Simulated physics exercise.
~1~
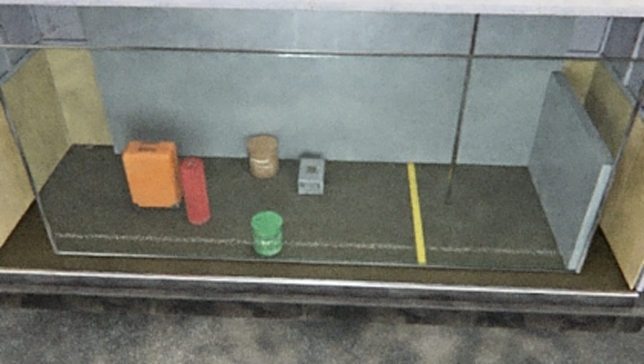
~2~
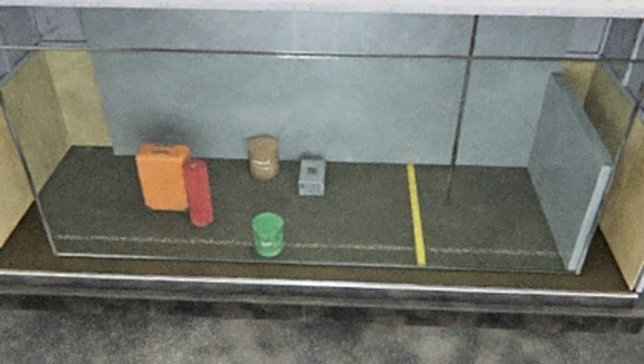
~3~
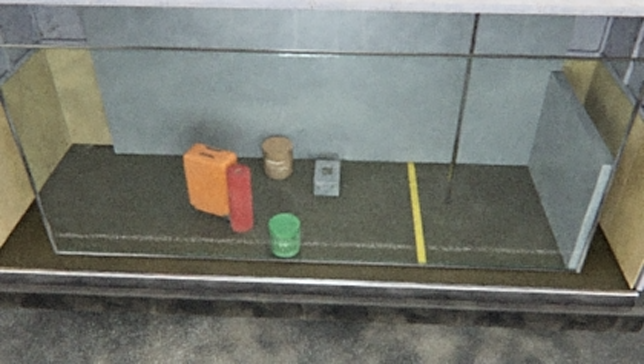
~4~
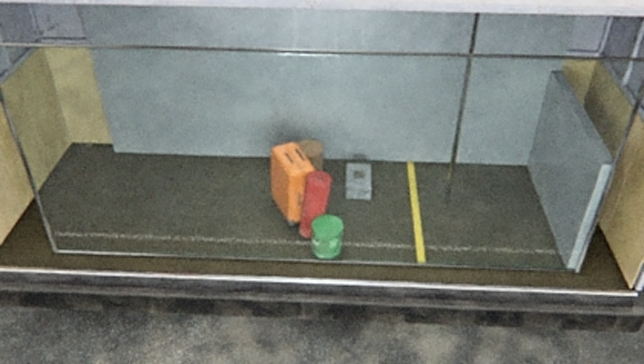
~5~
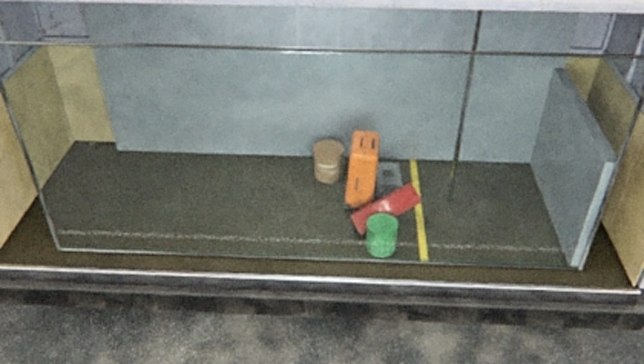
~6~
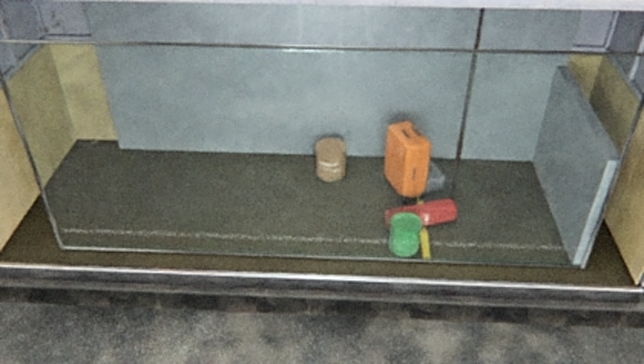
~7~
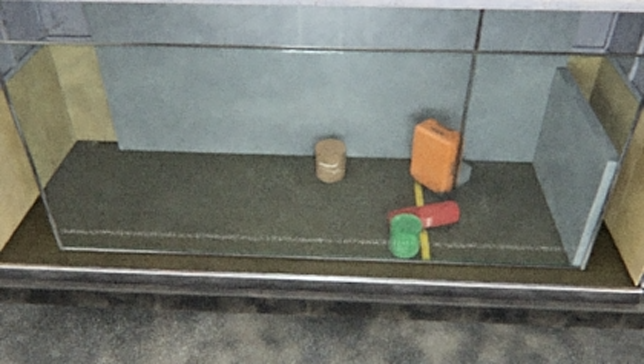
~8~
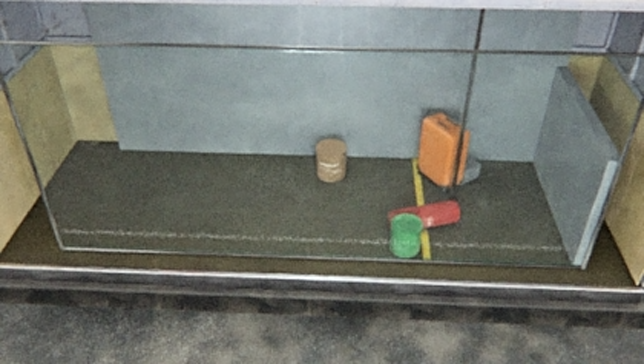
Glass-fronted bay with loose objects sliding right, red roll toppling, orange case and grey box crossing yellow line, both buckets stopping short.
